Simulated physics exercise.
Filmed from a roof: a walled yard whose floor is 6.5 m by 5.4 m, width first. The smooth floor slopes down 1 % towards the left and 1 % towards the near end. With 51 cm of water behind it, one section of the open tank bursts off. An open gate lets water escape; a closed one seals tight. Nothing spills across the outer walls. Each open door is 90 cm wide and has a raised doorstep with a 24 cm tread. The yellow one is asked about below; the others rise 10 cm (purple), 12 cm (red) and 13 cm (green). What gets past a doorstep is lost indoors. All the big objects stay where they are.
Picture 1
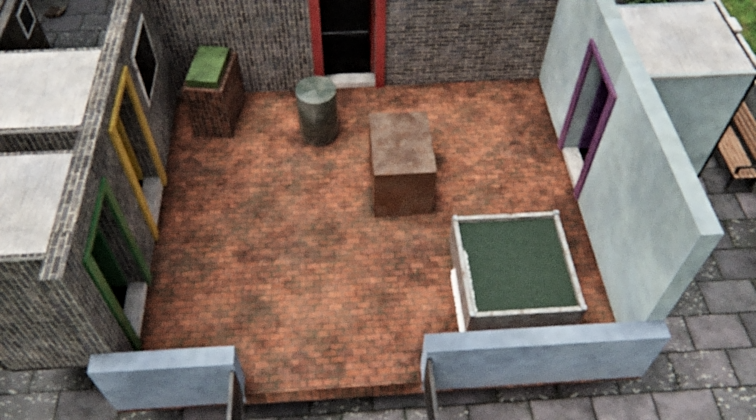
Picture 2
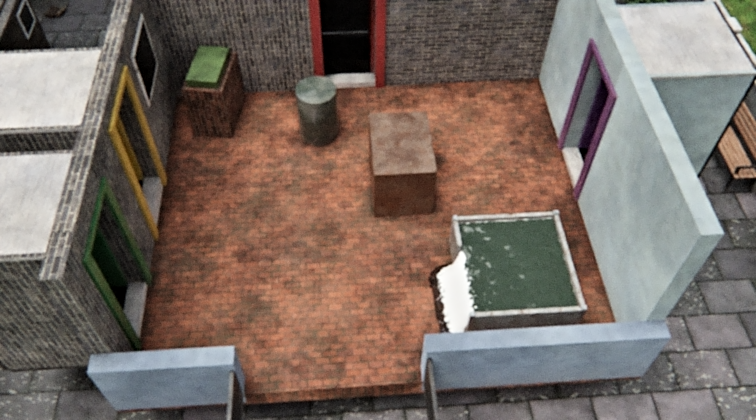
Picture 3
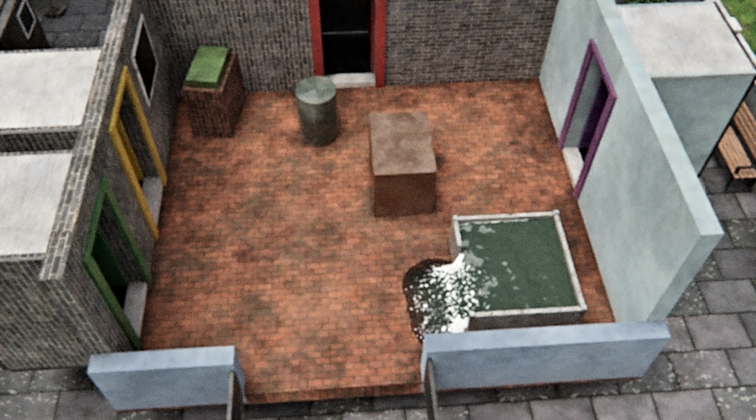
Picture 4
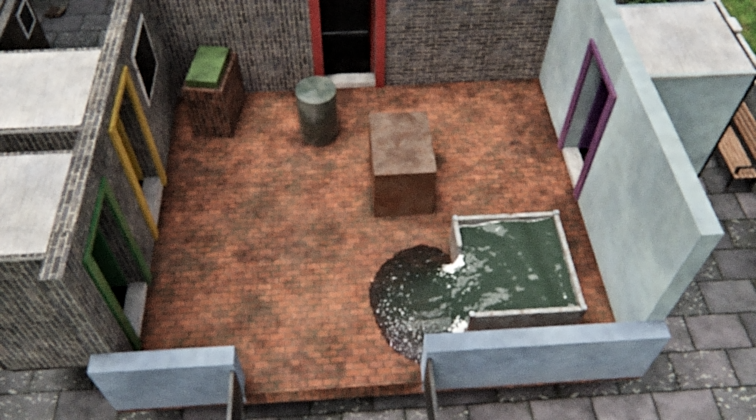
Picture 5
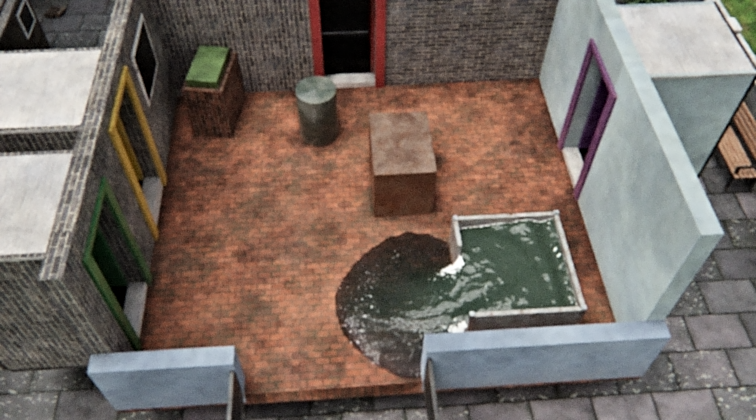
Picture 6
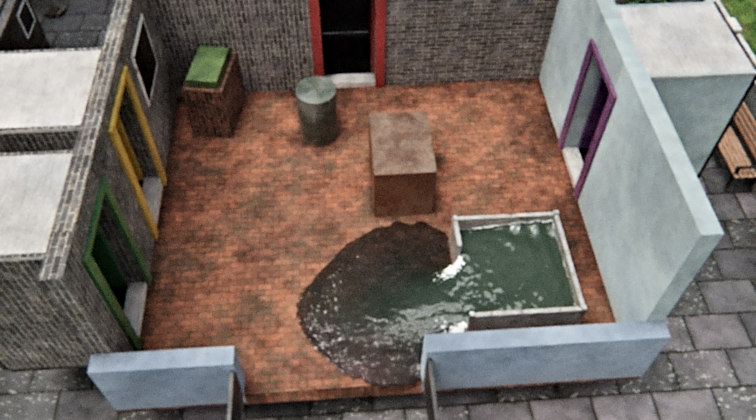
Water bursting from the left side of an open tank and spreading leftward in a dark, rounded pool across a walled brick yard.
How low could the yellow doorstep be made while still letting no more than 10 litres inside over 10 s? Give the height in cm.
About 6 cm.
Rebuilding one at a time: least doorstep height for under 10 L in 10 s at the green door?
About 12.5 cm at green.
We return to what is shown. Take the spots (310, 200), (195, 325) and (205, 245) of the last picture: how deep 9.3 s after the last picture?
Roughly 3, 5 and 5 cm, in turn.
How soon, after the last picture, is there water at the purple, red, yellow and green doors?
Purple not in the 10 s, red 7.0 s, yellow 1.8 s, green 0.8 s.
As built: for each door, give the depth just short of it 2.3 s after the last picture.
Depths in cm: Purple 0, red 0, yellow 10, green 16.
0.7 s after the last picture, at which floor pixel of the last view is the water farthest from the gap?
At about (167, 344).
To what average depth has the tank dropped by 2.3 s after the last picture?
Some 15 cm.
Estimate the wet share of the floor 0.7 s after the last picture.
About 25 per cent.
Then, 0.7 s after the last picture water covers 25 % of the floor, deepest (26 cm) near (457, 313); it has not reached the yellow door.
Then, 2.3 s after the last picture water covers 40 % of the floor, deepest (19 cm) near (134, 384); 10 cm at the yellow door, 0 litres in over its 24 cm doorstep.
Then, 9.3 s after the last picture water covers 55 % of the floor, deepest (7 cm) near (155, 246); 6 cm at the yellow door, 0 litres in over its 24 cm doorstep.
At the yellow door as built, the water peaked near 10 cm, 2.3 s after the last picture.
With a doorstep of 5 cm, 19 litres would have come in within the 10 s; with 6.5 cm, 7 litres. So under 10 litres takes about 6 cm.
